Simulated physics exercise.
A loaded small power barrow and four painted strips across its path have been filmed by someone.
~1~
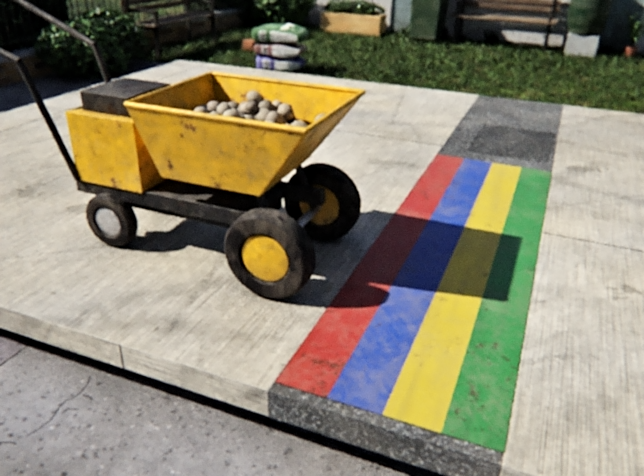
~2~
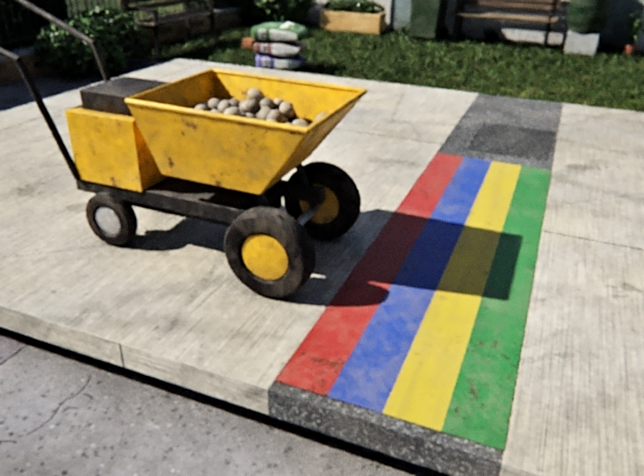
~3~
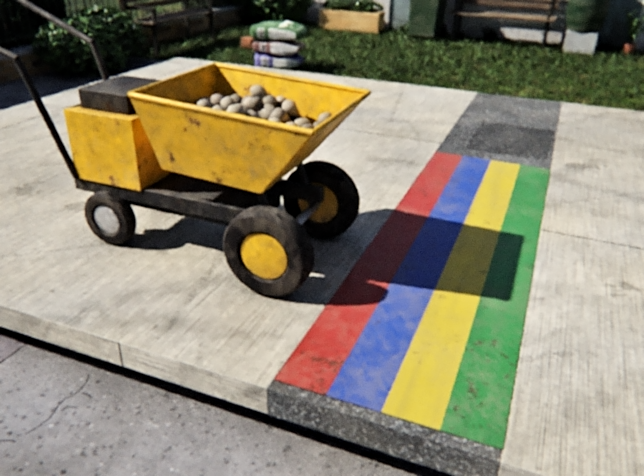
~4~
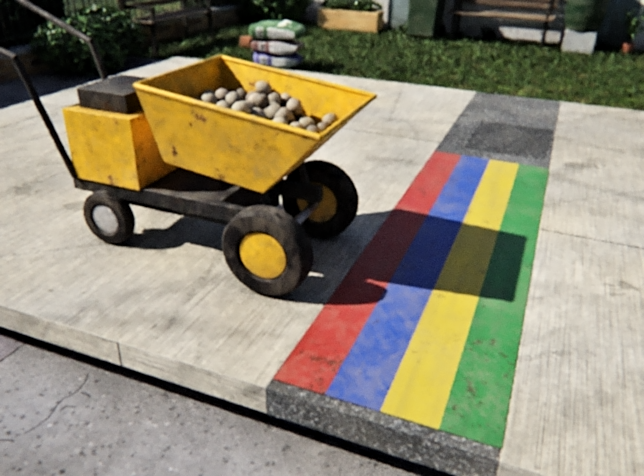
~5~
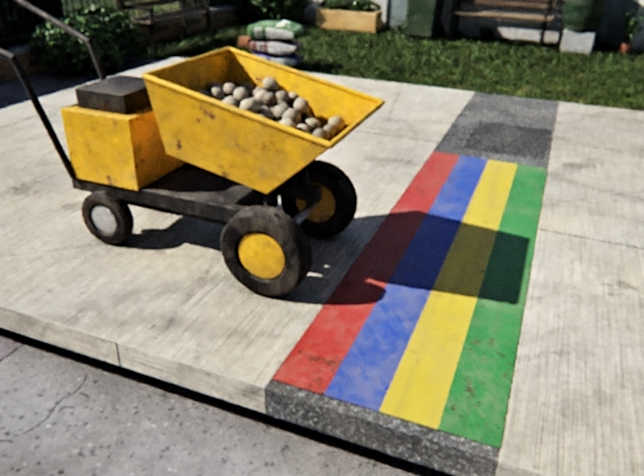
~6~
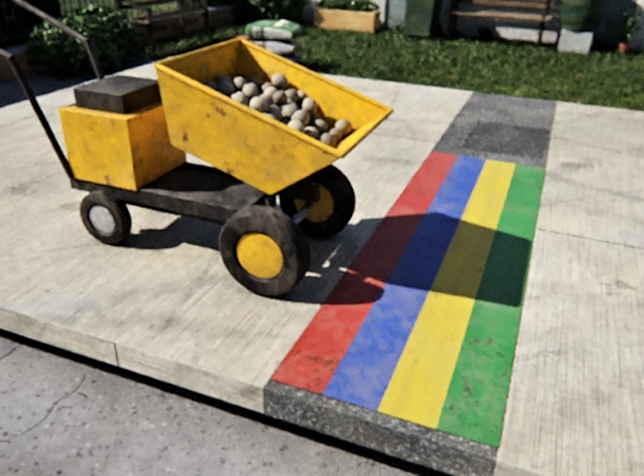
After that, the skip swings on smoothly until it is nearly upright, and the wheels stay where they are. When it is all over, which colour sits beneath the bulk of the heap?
The bulk sits over the yellow colour.
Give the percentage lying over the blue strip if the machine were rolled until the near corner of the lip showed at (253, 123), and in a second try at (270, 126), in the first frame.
That would be roughly 30 in a hundred and then roughly 30 in a hundred.
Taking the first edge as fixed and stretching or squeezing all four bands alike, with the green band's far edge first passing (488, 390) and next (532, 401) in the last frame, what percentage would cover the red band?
About 0 % and 0 %.
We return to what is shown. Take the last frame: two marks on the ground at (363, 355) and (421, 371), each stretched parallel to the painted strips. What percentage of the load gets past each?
First 80 in a hundred, second 50 in a hundred.
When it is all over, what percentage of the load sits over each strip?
In per cent, approximately: Red 0, blue 5, yellow 35, green 25.
Shortly afterwards, skip tipped steeply; the whole lot in the skip.
Next, skip tipped right over; the bulk in the skip; only a few over the blue strip; a little over the yellow strip; only a few over the green strip; only a few falling.
Some moments later, skip tipped right over; near a quarter in the skip; a little over the blue strip; near a third over the yellow strip; near a quarter over the green strip; a little off the paint.
In the end, skip tipped right over; near a quarter in the skip; none at all over the red strip; a little over the blue strip; near a third over the yellow strip; near a quarter over the green strip; a little off the paint.
